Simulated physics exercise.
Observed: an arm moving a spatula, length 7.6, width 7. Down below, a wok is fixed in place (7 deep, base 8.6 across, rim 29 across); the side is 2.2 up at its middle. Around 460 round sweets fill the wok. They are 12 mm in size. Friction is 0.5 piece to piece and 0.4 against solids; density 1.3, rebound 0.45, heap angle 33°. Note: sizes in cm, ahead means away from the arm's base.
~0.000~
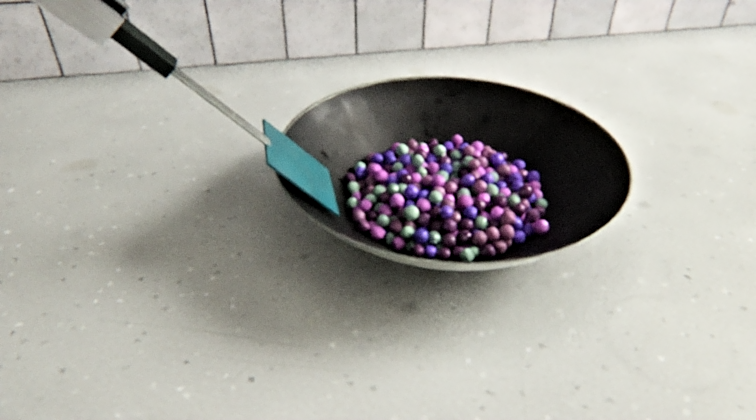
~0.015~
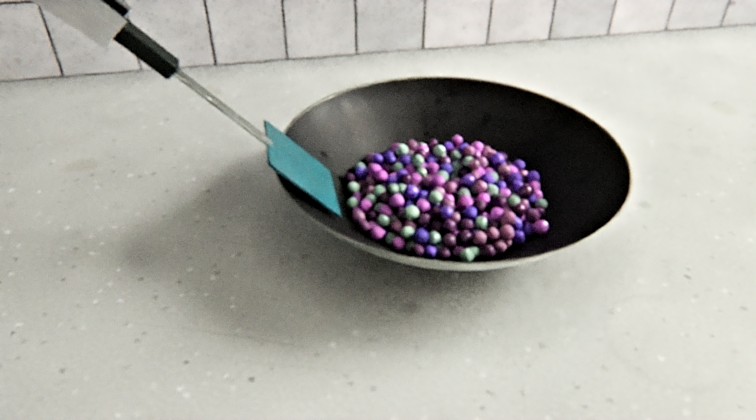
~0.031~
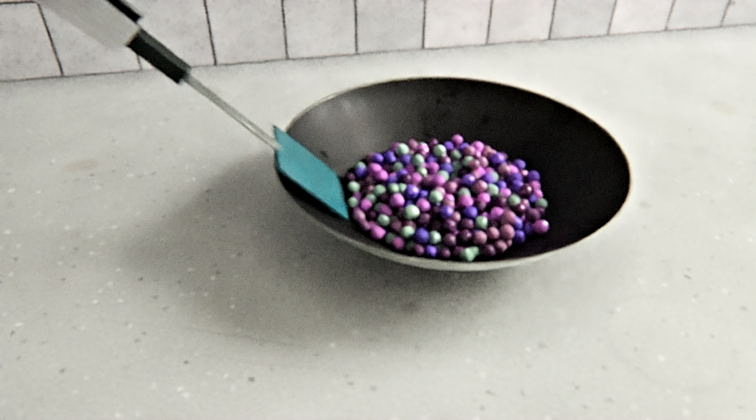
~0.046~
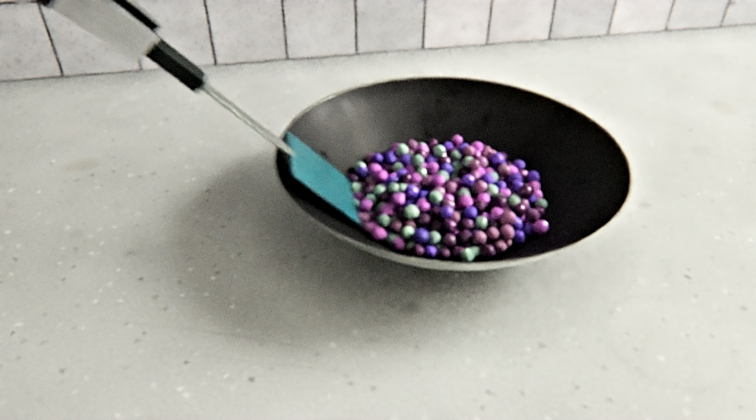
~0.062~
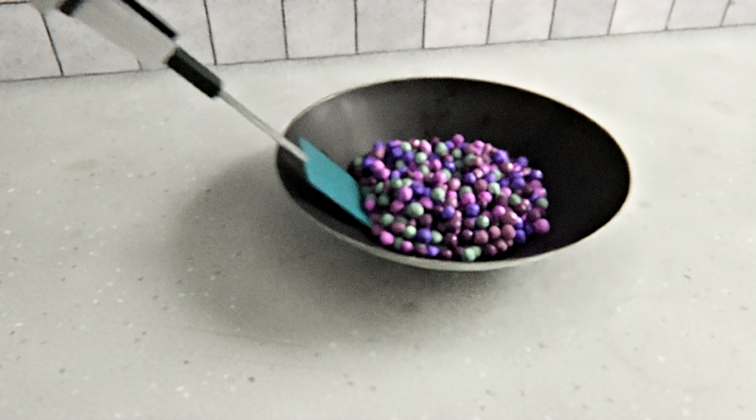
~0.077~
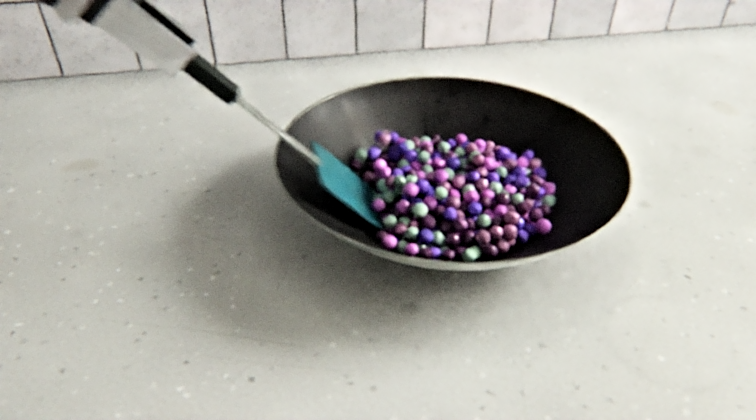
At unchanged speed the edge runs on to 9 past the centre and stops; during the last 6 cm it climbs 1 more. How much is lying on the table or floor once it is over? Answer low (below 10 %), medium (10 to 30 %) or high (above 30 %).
Medium.
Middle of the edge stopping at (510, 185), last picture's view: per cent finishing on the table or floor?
Something close to 5 in a hundred.
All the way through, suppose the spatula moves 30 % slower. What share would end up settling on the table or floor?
It would be roughly 5 percent.
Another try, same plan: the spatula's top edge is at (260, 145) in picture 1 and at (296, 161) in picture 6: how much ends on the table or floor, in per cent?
Off the vessel, on the table or floor: Some 0 percent.
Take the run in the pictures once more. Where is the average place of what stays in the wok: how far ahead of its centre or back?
It sits near 4.5 centimetres ahead of centre.
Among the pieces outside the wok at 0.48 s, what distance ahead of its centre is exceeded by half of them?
I'd put it at some 18 centimetres.
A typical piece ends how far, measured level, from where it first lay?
Level distance of roughly 6 cm.
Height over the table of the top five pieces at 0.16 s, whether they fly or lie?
I'd put them at about 6 centimetres above the table.
After 0.16 s, sloping 48°, highest piece 8 above the table; 465 in the wok.
After 0.24 s, sloping 48°, highest piece 8 above the table; 465 in the wok.
After 0.48 s, sloping 48°, highest piece 9 above the table; 382 in the wok, 65 on the table or floor, 18 on the blade or in flight.
After 1.53 s, sloping 48°, highest piece 8 above the table; 381 in the wok, 84 on the table or floor.
In the end, 381 in the wok, 84 on the table or floor. That is 18 % on the table or floor.
